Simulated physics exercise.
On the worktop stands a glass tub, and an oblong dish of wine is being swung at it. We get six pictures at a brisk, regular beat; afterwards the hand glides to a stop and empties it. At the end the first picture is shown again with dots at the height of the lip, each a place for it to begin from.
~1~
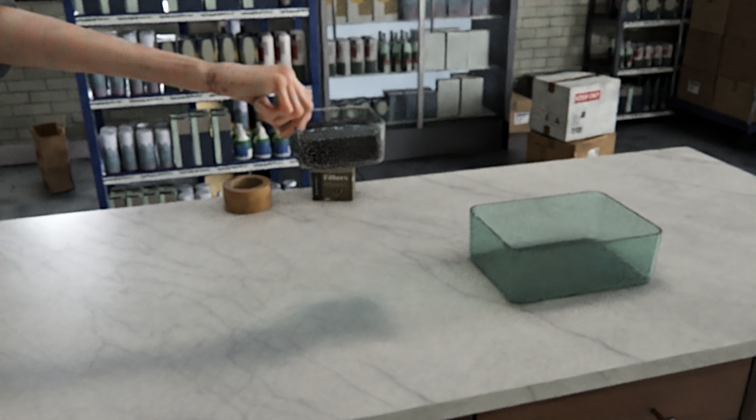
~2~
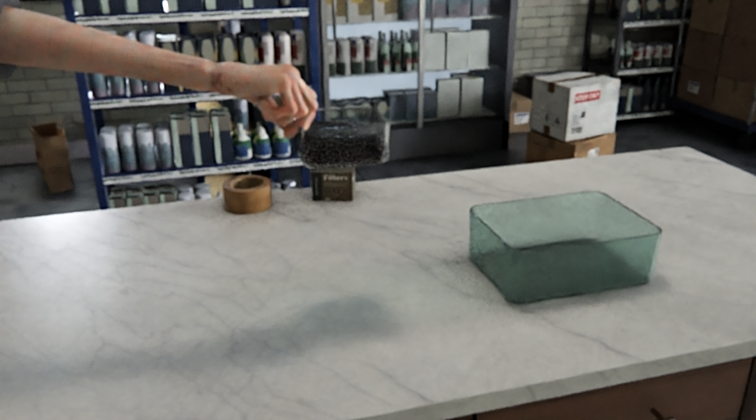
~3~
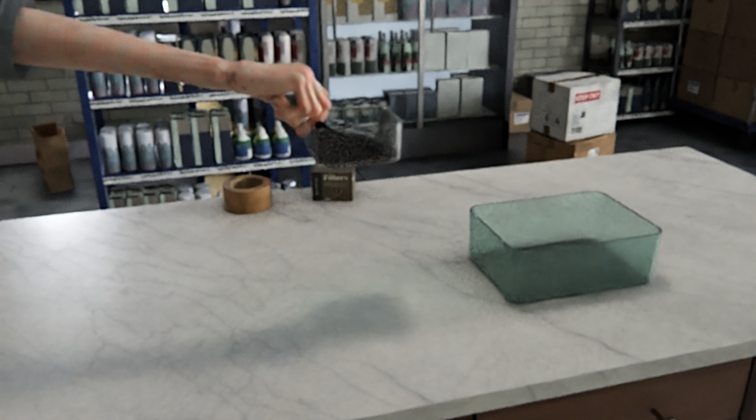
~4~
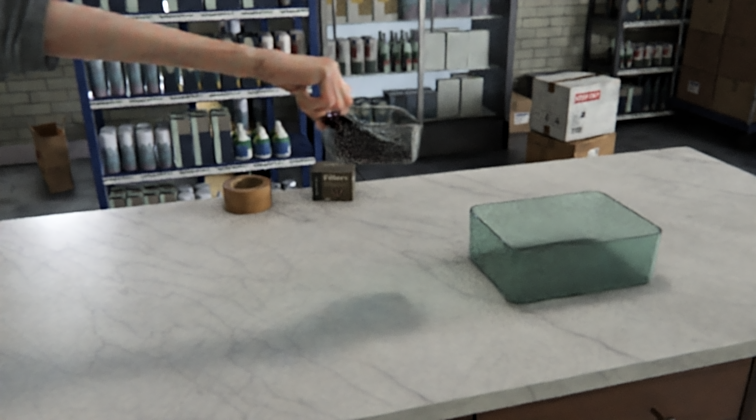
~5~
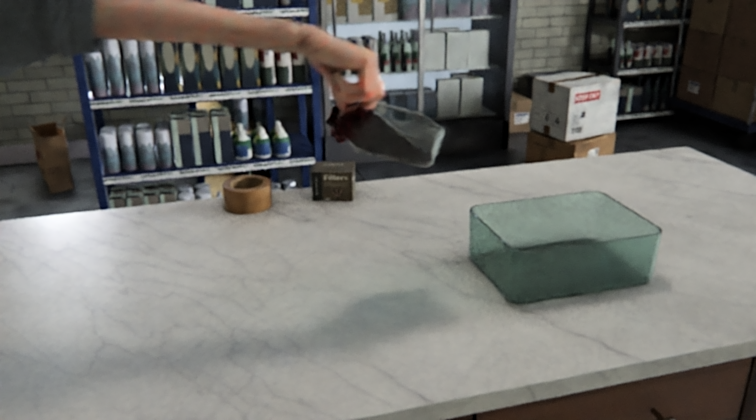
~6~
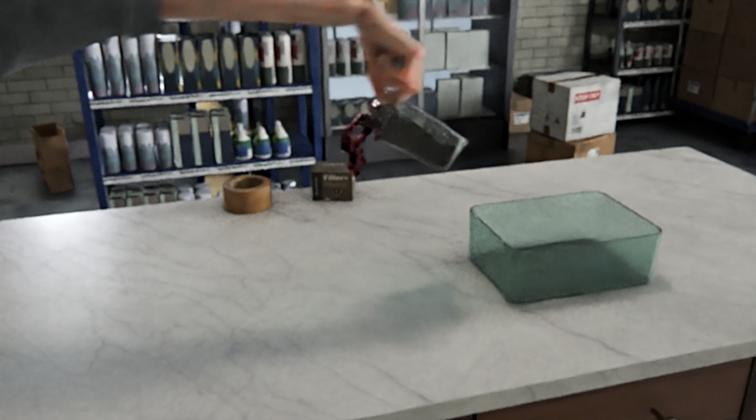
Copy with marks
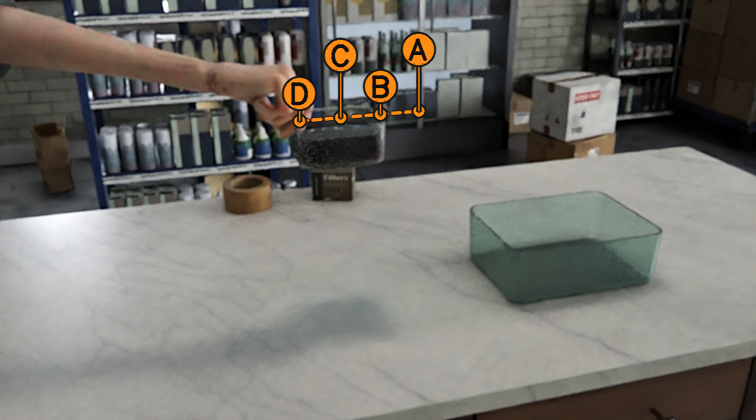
A hand held a clear oblong dish of dark wine above a marble worktop, moved it right toward a green glass tub and tilted it, while dark red liquid slopped over its left side.
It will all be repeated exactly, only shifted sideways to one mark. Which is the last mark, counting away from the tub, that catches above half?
Place D just does it.
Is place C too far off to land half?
No, that is safe.
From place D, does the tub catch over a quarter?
Yes, it does.
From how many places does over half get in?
All of the four.
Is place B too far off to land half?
No, that is safe.
In orange, A at (418, 111); B at (380, 114); C at (340, 117); D at (299, 121).
Choosing A, about 70 % lands in the tub, 9 % falls short and 22 % goes beside or beyond.
Choosing B, about 81 % lands in the tub, 16 % falls short and 3 % goes beside or beyond.
Choosing C, about 68 % lands in the tub, 18 % falls short and 14 % goes beside or beyond.
Choosing D, about 66 % lands in the tub, 25 % falls short and 9 % goes beside or beyond.
